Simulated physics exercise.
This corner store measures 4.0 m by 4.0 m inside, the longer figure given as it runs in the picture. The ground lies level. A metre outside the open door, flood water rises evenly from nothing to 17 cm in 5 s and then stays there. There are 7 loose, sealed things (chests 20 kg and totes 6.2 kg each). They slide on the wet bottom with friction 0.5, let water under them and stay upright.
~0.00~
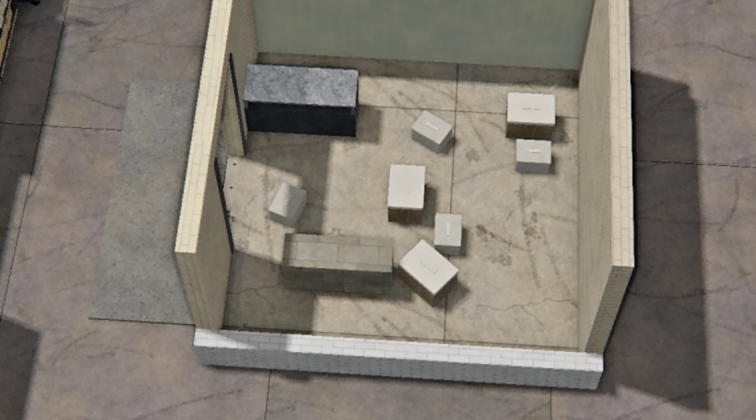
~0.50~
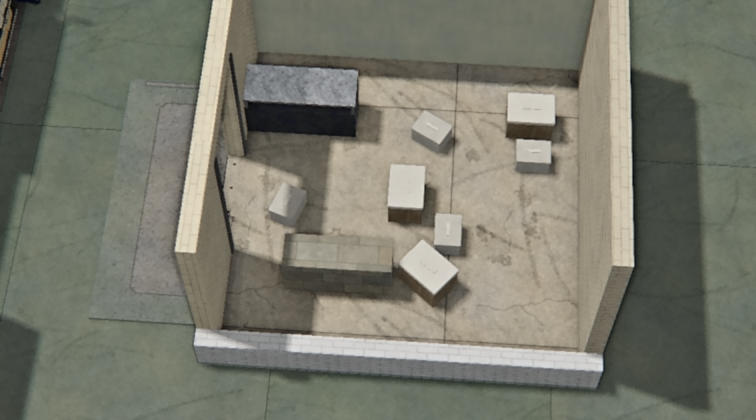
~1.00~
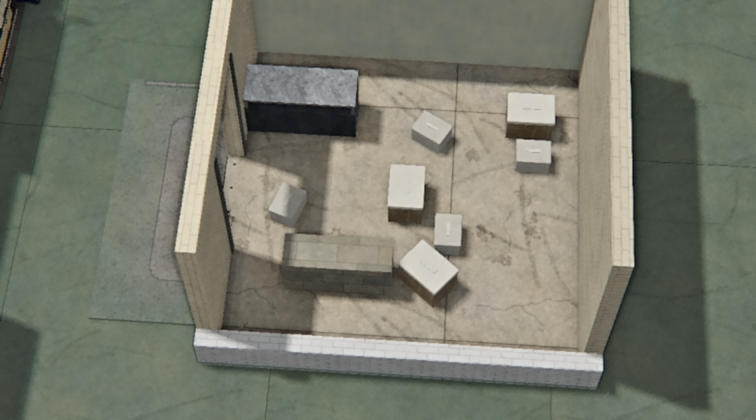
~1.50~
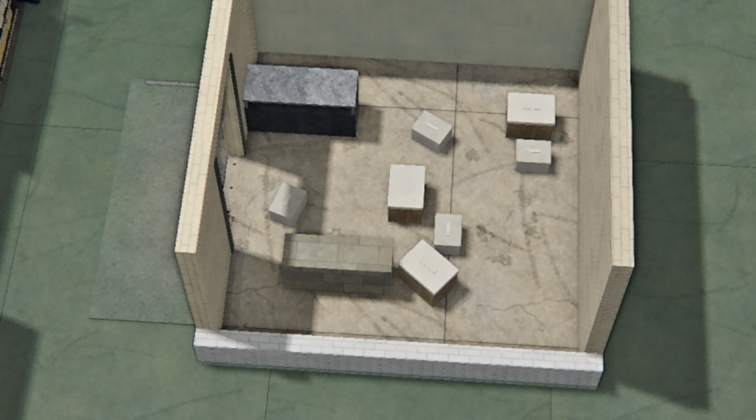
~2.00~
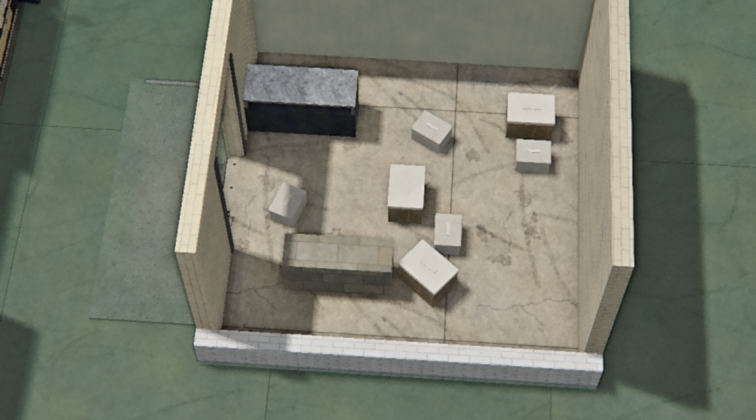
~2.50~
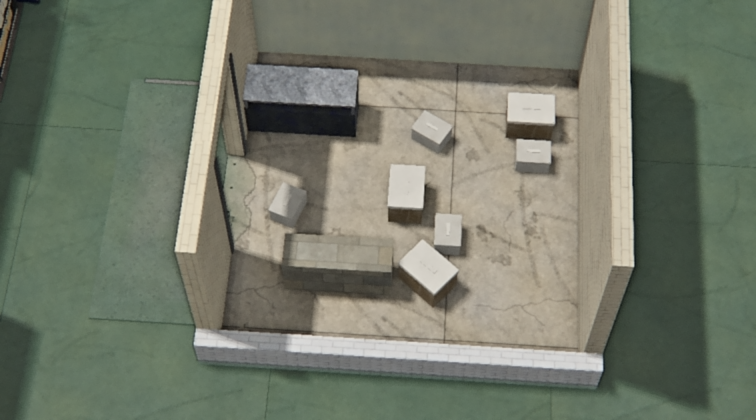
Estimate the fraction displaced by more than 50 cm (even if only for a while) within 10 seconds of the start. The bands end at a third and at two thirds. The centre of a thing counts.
It is one to two thirds.
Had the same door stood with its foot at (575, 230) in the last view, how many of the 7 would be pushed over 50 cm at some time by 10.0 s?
Then 2.
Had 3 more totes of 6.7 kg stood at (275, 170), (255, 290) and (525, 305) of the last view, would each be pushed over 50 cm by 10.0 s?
In that order: Over, under, under.
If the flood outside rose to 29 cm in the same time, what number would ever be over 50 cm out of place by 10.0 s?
In that case 5 of them.
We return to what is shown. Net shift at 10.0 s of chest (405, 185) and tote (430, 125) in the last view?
In turn: 80 cm, 150 cm.
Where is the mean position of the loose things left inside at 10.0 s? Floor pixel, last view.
At about (517, 197).
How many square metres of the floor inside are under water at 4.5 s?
Roughly 3.0 m2.
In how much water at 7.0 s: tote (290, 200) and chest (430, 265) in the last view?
Roughly 7 and 3 cm.
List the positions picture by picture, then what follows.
The first frame shows a chest at (428, 266), on the bottom; a tote at (534, 151), on the bottom; 0.0 m2 under water; 0 of 7 have shifted.
The second frame shows a chest at (428, 266), on the bottom; a tote at (534, 151) rests on the ground; water covers 0.0 m2; 0 of 7 have shifted.
The third frame shows a chest at (428, 266) rests on the ground; a tote at (534, 151), on the bottom; 0.0 m2 under water; 0 of 7 have shifted.
The fourth frame shows a chest at (428, 266), on the bottom; a tote at (534, 151) rests on the ground; 0.0 m2 under water; 0 of 7 have shifted.
The fifth frame shows a chest at (428, 266), on the bottom; a tote at (534, 151), on the bottom; water covers 0.0 m2; 0 of 7 have shifted.
The sixth frame shows a chest at (428, 266) rests on the ground; a tote at (534, 151) rests on the ground; water covers 0.1 m2; 0 of 7 have shifted.
After 3.5 s 0 of 7 are over 50 cm from their spots; 0 afloat.
After 4.5 s 1 of 7 are over 50 cm from their spots; 0 afloat.
After 7.0 s 2 of 7 are over 50 cm from their spots; 0 afloat.
After 10.0 s 4 of 7 are over 50 cm from their spots, and 4 have been at some point; 4 afloat.
